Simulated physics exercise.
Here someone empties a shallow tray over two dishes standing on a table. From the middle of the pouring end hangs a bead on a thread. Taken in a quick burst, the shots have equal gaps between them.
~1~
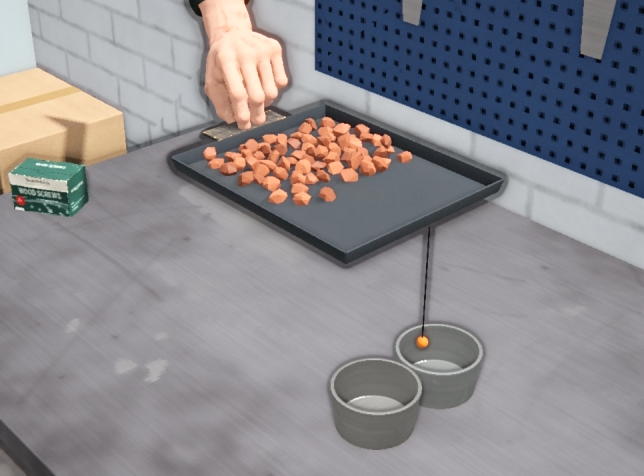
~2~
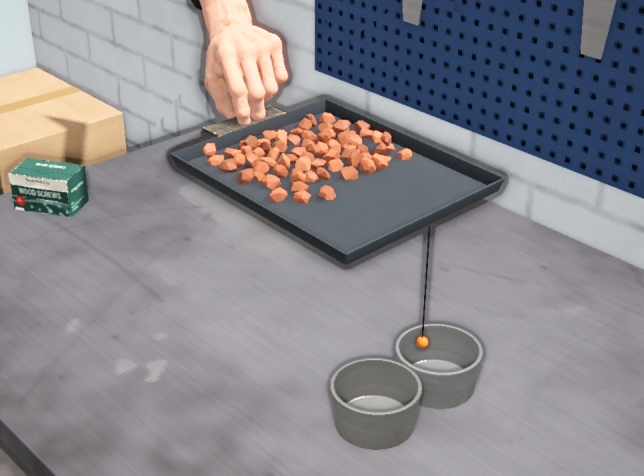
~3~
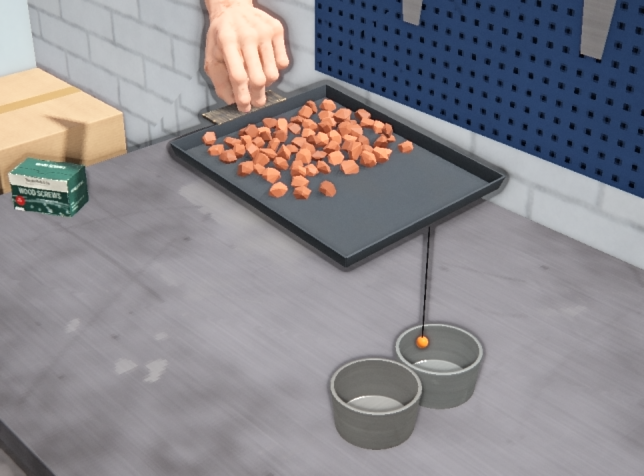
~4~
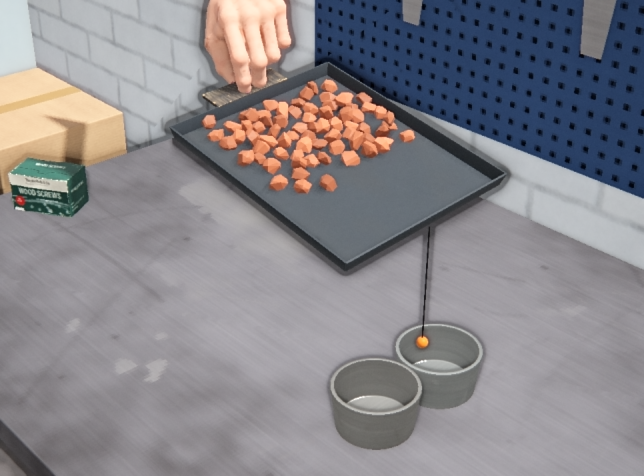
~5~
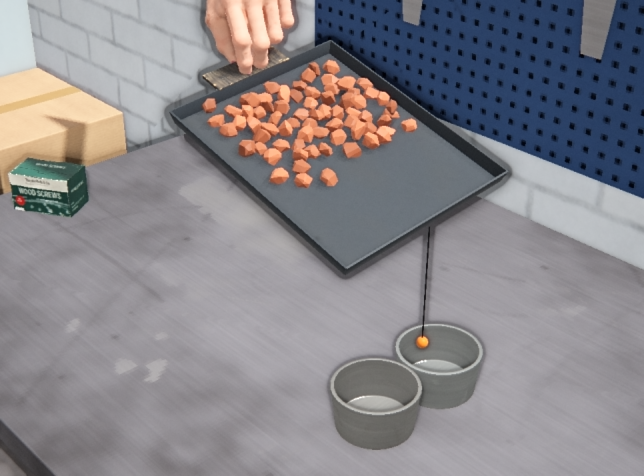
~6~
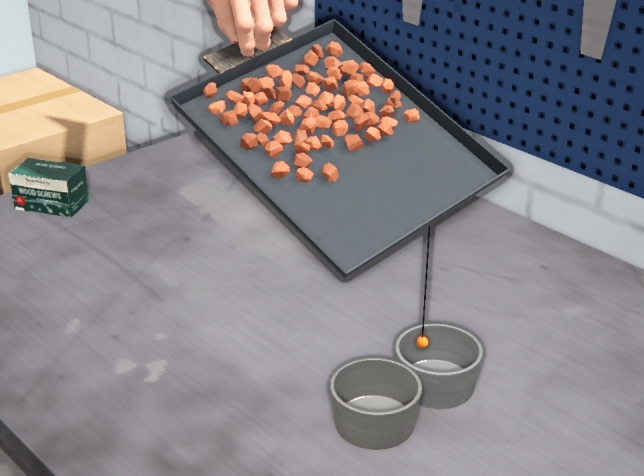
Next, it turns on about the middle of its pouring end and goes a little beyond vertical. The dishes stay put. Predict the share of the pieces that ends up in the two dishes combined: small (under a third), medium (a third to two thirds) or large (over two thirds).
Small.
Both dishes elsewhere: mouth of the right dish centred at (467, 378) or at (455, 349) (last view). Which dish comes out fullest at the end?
First try: The dish on the left-hand side; second try: The dish on the left-hand side.
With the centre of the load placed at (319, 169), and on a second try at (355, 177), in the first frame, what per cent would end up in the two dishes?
Close to 30 in a hundred, then close to 40 in a hundred.
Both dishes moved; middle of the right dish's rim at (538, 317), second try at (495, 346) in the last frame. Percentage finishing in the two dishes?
Trial 1: 0 percent; trial 2: 20 percent.
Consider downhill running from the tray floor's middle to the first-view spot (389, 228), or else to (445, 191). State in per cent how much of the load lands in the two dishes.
20 % and 0 %.
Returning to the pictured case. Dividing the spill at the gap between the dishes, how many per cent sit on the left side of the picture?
50 per cent or thereabouts.
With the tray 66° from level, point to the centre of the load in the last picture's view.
I'd put the middle close to (369, 231).
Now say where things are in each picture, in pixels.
The first picture shows corners of the pouring end at (346, 249) and (499, 179), level; middle of the load at (312, 153), bits of crushed brick; left dish at (407, 422); right dish at (469, 382); bead on its thread at (422, 342).
The second picture shows corners of the pouring end at (346, 251) and (499, 178), level; middle of the load at (313, 150).
The third picture shows corners of the pouring end at (347, 254) and (500, 176), tipped barely, lowest at the left corner; middle of the load at (313, 141).
The fourth picture shows corners of the pouring end at (347, 259) and (501, 173), tipped a little, lowest at the left corner; middle of the load at (314, 128).
The fifth picture shows corners of the pouring end at (347, 264) and (503, 170), tipped clearly, lowest at the left corner; middle of the load at (316, 116).
The sixth picture shows corners of the pouring end at (347, 268) and (504, 168), tipped clearly, lowest at the left corner; middle of the load at (318, 107); left dish at (407, 422); right dish at (469, 382).
Soon, tray tipped steeply; most on the tray; a small part in the air.
A while on, tray tipped past a quarter turn; a small part on the tray; a small part in the left dish; about two thirds outside both; a small part in the air.
Towards the end, tray tipped past a quarter turn; about a quarter in the left dish; most outside both.
Finally, tray tipped past a quarter turn; about a quarter in the left dish; none in the right dish; most outside both.
